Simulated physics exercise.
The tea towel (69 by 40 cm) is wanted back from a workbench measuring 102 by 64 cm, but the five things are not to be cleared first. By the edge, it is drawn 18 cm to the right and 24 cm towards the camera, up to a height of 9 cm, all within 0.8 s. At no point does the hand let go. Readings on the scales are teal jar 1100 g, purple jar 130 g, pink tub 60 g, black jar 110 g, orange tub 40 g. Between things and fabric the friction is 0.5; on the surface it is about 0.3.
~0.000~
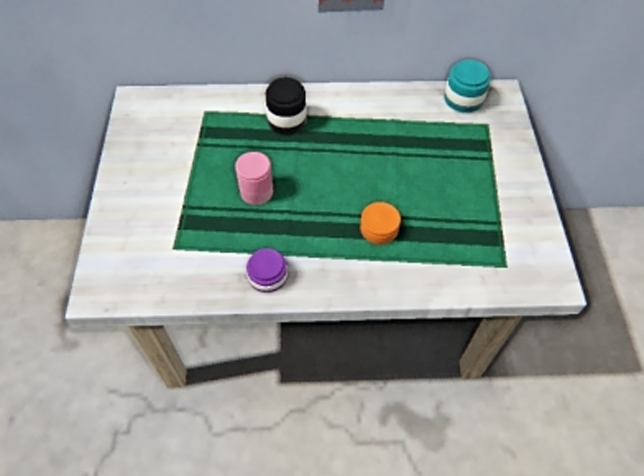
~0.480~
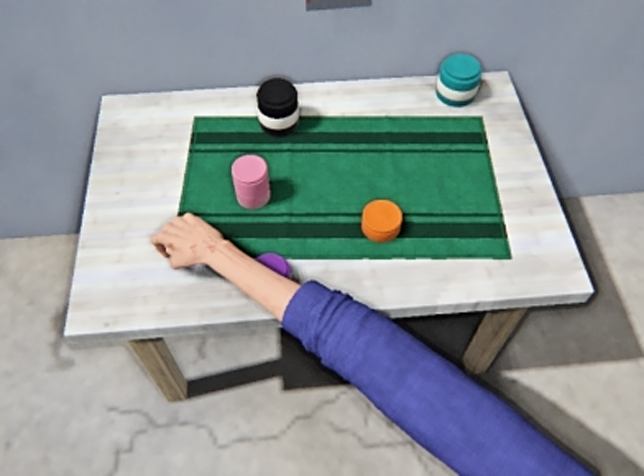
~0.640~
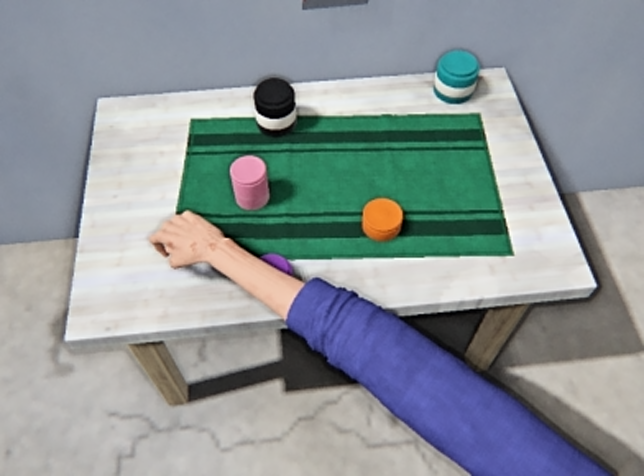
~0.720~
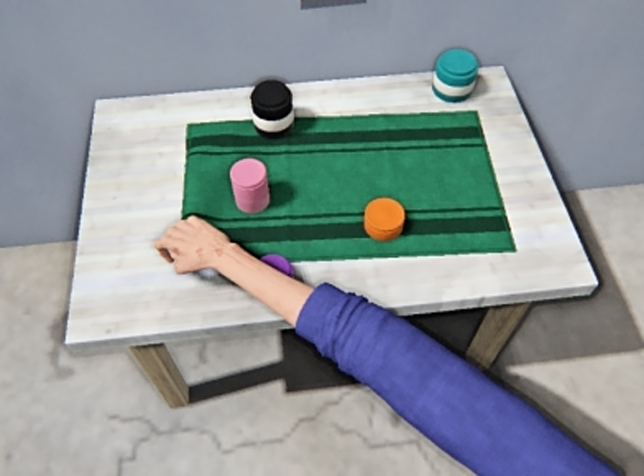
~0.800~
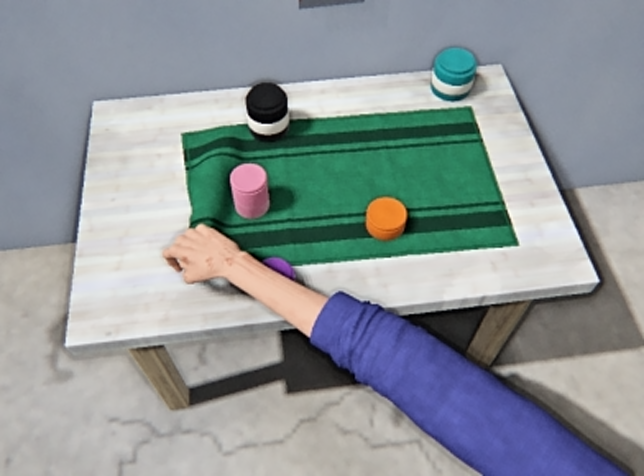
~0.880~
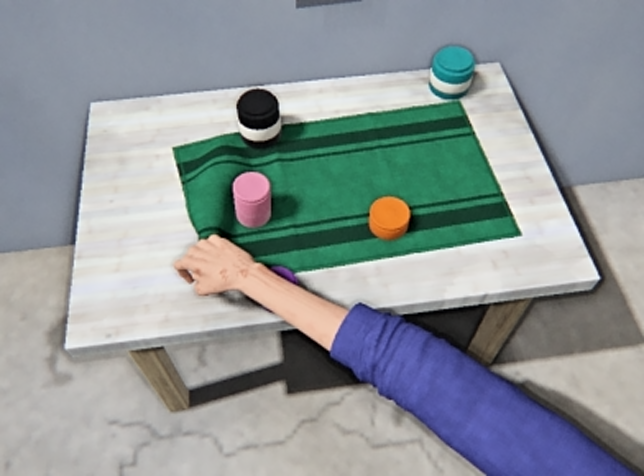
A hand in a purple sleeve reached in, gripped the near left corner of a green striped cloth and dragged it slightly toward the front, bunching its left side, with the pink and black containers shifting a little.
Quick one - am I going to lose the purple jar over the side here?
Looks to me like over it goes.
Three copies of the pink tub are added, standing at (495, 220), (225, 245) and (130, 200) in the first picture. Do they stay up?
Still on top, off the top, still on top.
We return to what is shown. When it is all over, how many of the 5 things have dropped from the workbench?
The count is 1.
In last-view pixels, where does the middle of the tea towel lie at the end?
About (344, 222).
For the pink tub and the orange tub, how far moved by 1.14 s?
The pink tub is 15 cm out, the orange tub 4 cm.
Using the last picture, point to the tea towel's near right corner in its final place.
(529, 201), roughly.
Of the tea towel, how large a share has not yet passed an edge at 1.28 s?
I'd say close to 95 per cent of it.
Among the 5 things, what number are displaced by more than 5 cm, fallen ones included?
The number is 4.
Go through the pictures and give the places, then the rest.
In the first picture, shows, purple jar (266, 263); tea towel corners (172, 250) (204, 111) (489, 124) (507, 268).
In the second picture, shows, tea towel corners (194, 117) (482, 117); grip (169, 255).
In the third picture, shows, tea towel corners (191, 119) (480, 114); grip (169, 255).
In the fourth picture, shows, black jar (271, 92); pink tub (248, 172); tea towel corners (187, 124) (477, 111); grip (173, 260).
In the fifth picture, shows, black jar (266, 94); pink tub (248, 177); purple jar (273, 273); tea towel corners (181, 134) (471, 107); grip (182, 269).
In the sixth picture, shows, purple jar (276, 282); tea towel corners (172, 148) (523, 236); grip (193, 281).
After 1.0 s, 100 % of the tea towel is still over the top; purple jar 8 cm off its start, pink tub 10 cm off its start, black jar 10 cm off its start.
After 1.1 s, 100 % of the tea towel is still over the top; purple jar on its side, 13 cm off its start, pink tub 16 cm off its start, black jar 16 cm off its start.
After 1.3 s, 95 % of the tea towel is still over the top; purple jar over the edge, black jar 22 cm off its start at (235, 161), pink tub 21 cm off its start at (278, 253).
After 1.4 s, 90 % of the tea towel is still over the top; purple jar over the edge, black jar 24 cm off its start, pink tub 23 cm off its start.
After 3.0 s, 90 % of the tea towel is still over the top; purple jar over the edge, black jar 24 cm off its start at (233, 169), pink tub 23 cm off its start at (283, 262), orange tub 7 cm off its start at (416, 227).
